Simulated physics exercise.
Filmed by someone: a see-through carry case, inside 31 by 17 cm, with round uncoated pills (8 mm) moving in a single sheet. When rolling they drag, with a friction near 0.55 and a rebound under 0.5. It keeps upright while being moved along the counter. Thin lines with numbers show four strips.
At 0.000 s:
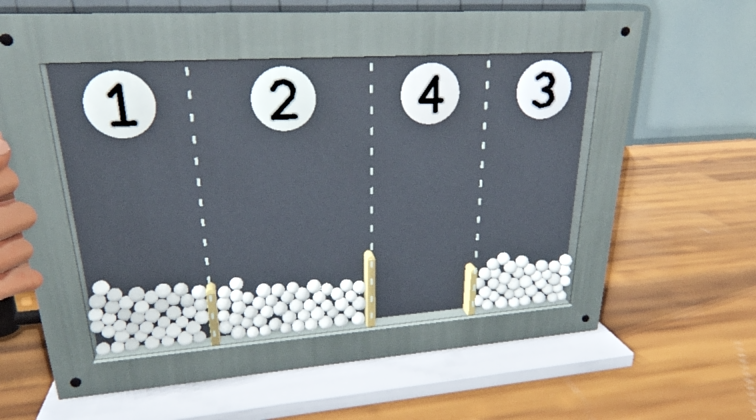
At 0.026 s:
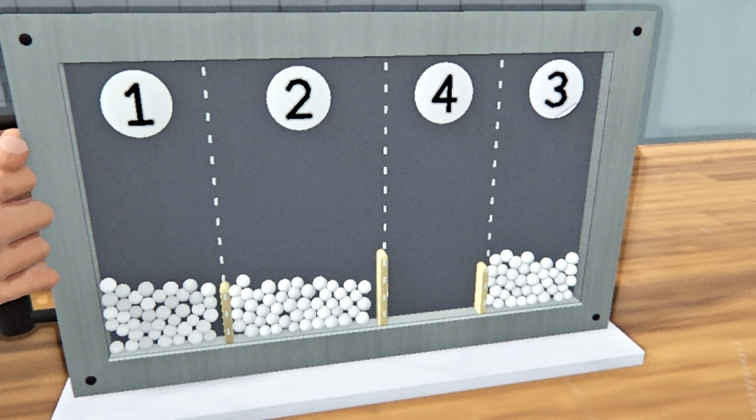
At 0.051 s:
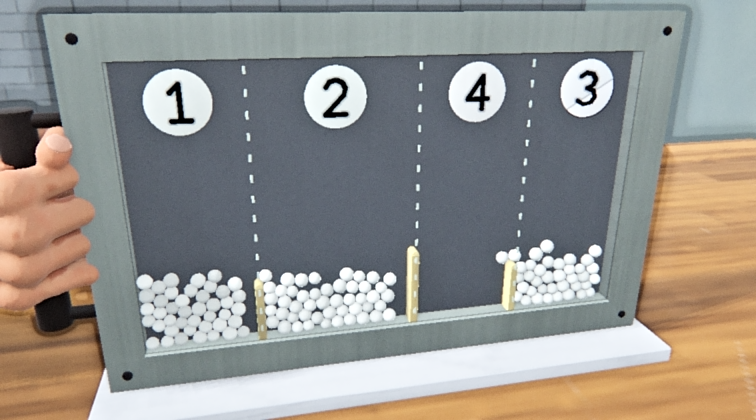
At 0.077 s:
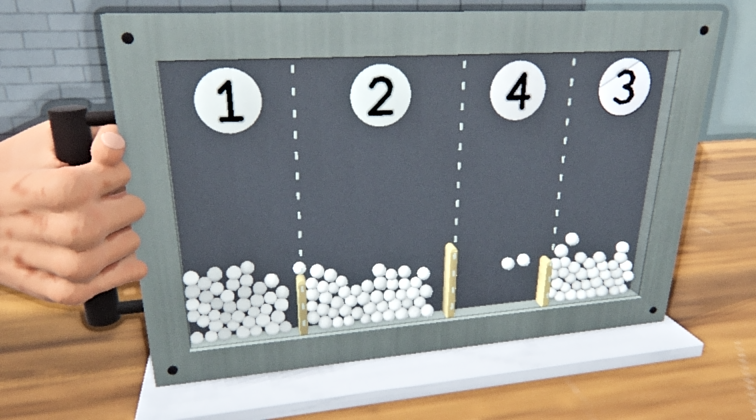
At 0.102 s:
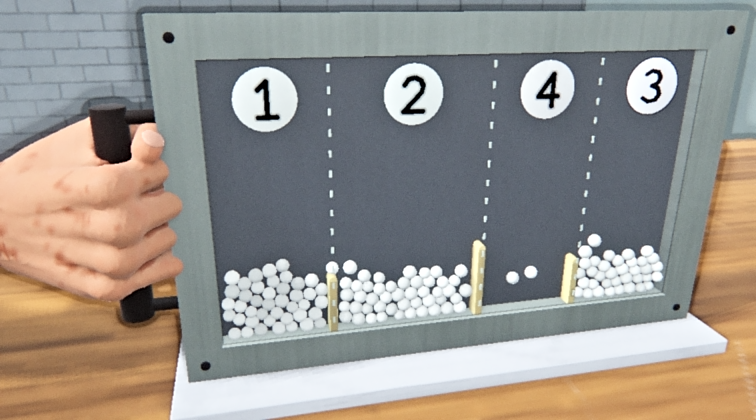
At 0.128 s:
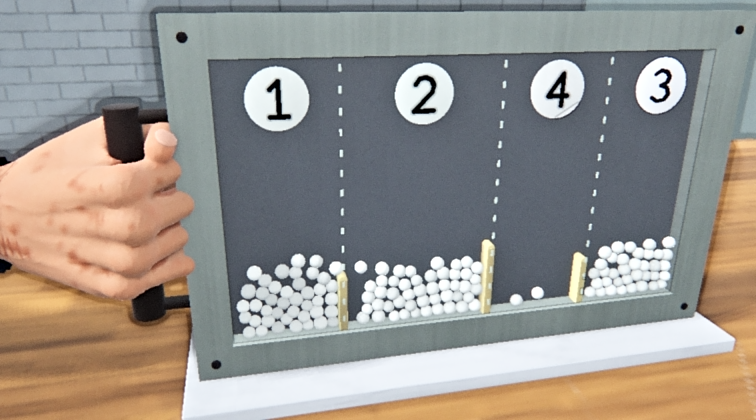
A hand sliding a numbered clear-fronted case of white balls rightward along a wooden counter, a couple dropping into the empty section.
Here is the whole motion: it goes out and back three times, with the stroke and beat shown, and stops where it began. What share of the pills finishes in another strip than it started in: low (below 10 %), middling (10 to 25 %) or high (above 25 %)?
Answer: A medium share.
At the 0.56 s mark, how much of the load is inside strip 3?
20 %.
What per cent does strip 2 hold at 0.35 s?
The share there is around 40 %.
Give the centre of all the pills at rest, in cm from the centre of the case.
Some 3 cm left and 7 cm below.
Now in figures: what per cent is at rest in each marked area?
Strip 1: 35; strip 2: 35; strip 3: 20; strip 4: 10.
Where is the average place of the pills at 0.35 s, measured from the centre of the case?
Left by about 3 cm and below by about 6 cm.
After 0.35 s, it is 7 cm to the right; the pills' middle is 3 cm left of and 6 cm below the centre; no. 1, 30 %, no. 2, 40 %, no. 3, 25 %, no. 4, 5 %; 10 % have changed strip.
After 0.56 s, it is 4 cm to the right; the pills' middle is 3 cm left of and 6 cm below the centre; no. 1, 30 %, no. 2, 40 %, no. 3, 20 %, no. 4, 10 %; 15 % have changed strip.
After 0.75 s, it is at its start; the pills' middle is 2 cm left of and 6 cm below the centre; no. 1, 30 %, no. 2, 40 %, no. 3, 20 %, no. 4, 10 %; 15 % have changed strip.
Settled by 1.4 s, it is at its start; no. 1, 35 %, no. 2, 35 %, no. 3, 20 %, no. 4, 10 %; 15 % have changed strip.
